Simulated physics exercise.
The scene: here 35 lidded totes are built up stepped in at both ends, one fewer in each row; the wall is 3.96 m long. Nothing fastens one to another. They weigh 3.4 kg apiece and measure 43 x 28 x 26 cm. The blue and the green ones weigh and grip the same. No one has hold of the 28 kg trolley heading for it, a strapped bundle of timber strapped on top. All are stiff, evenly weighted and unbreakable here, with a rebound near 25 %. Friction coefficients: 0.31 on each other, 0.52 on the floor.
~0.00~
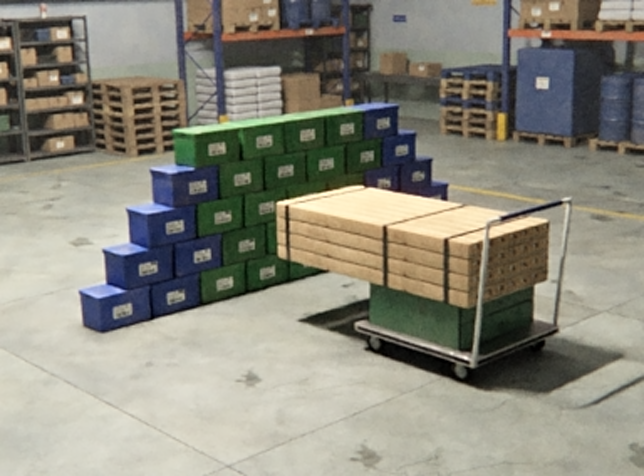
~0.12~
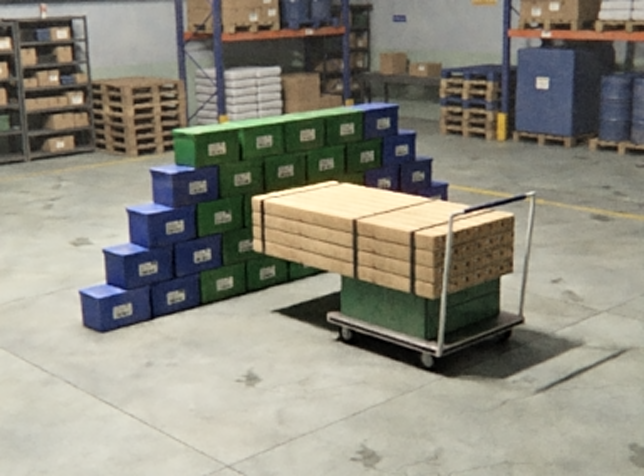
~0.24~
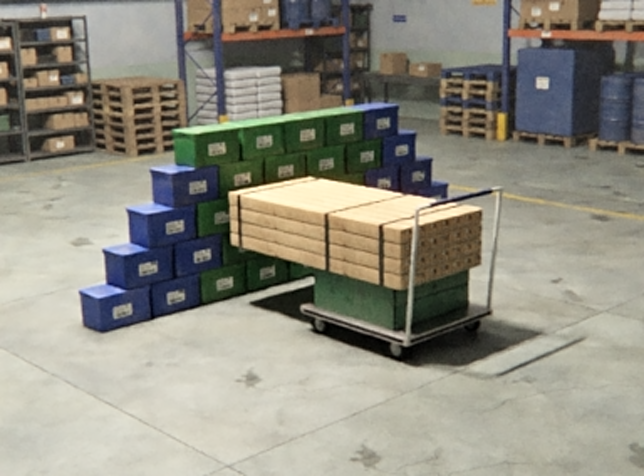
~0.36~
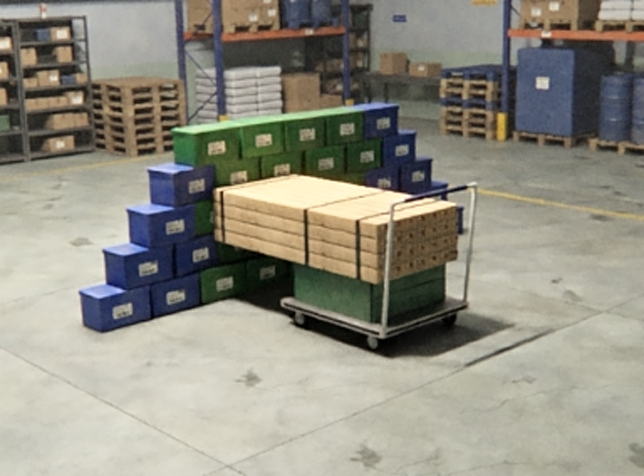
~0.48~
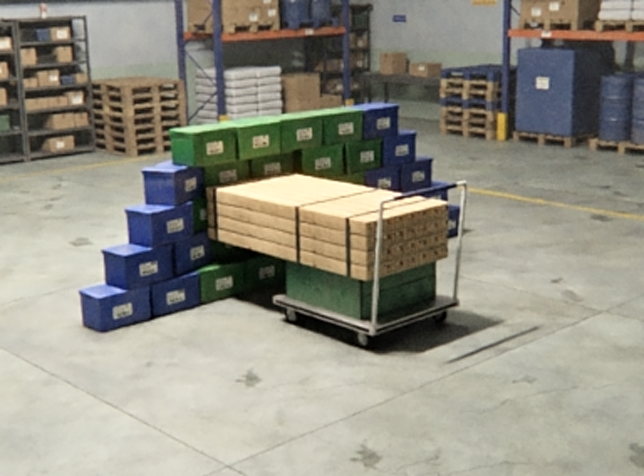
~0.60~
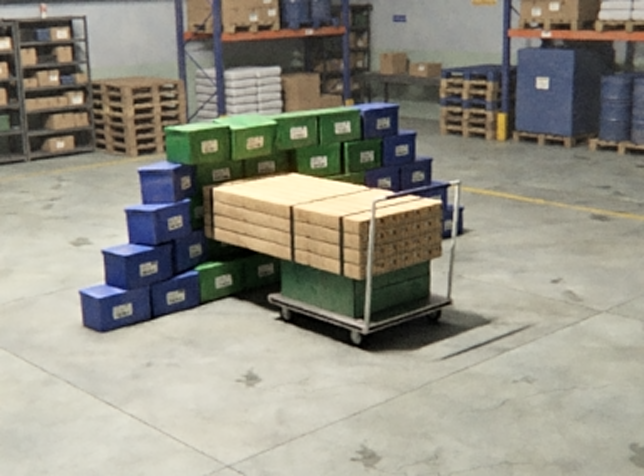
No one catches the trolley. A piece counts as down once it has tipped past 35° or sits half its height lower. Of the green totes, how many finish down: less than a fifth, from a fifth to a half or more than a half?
The part is over a half.
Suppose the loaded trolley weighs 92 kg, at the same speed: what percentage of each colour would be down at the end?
In that case blue 20, green 60 per cent.
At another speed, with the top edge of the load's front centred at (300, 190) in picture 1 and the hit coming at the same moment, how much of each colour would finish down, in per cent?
Then blue 0, green 0 per cent.
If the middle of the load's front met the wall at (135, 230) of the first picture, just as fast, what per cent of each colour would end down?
In that case blue 30, green 20 per cent.
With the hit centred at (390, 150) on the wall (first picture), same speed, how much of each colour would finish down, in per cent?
In that case blue 30, green 30 per cent.
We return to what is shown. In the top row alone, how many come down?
4 of them.
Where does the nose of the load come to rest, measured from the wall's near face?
About 30 cm past it.
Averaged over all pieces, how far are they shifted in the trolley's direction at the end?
Some 55 cm on average.
After 0.88 s, load 24 cm past the wall's line, still rolling; none of the 20 green totes down (0 of 35 in all colours); top green tote 14° from how it stood.
After 1.16 s, load 29 cm past the wall's line, still rolling; 8 of the 20 green totes down (10 of 35 in all colours); top green tote 32° from how it stood.
After 1.42 s, load 31 cm past the wall's line, still rolling; 13 of the 20 green totes down (16 of 35 in all colours); top green tote 43° from how it stood, 44 cm lower.
After 1.88 s, load 31 cm past the wall's line, stopped; 13 of the 20 green totes down (16 of 35 in all colours); top green tote on its side.
In the end (2.9 s), load 31 cm past the wall's line, stopped; 13 of the 20 green totes down (16 of 35 in all colours); top green tote on its side; top blue tote unmoved. That is 65 per cent. From the last view, middles, top green tote near (313, 194), top blue tote near (371, 121).
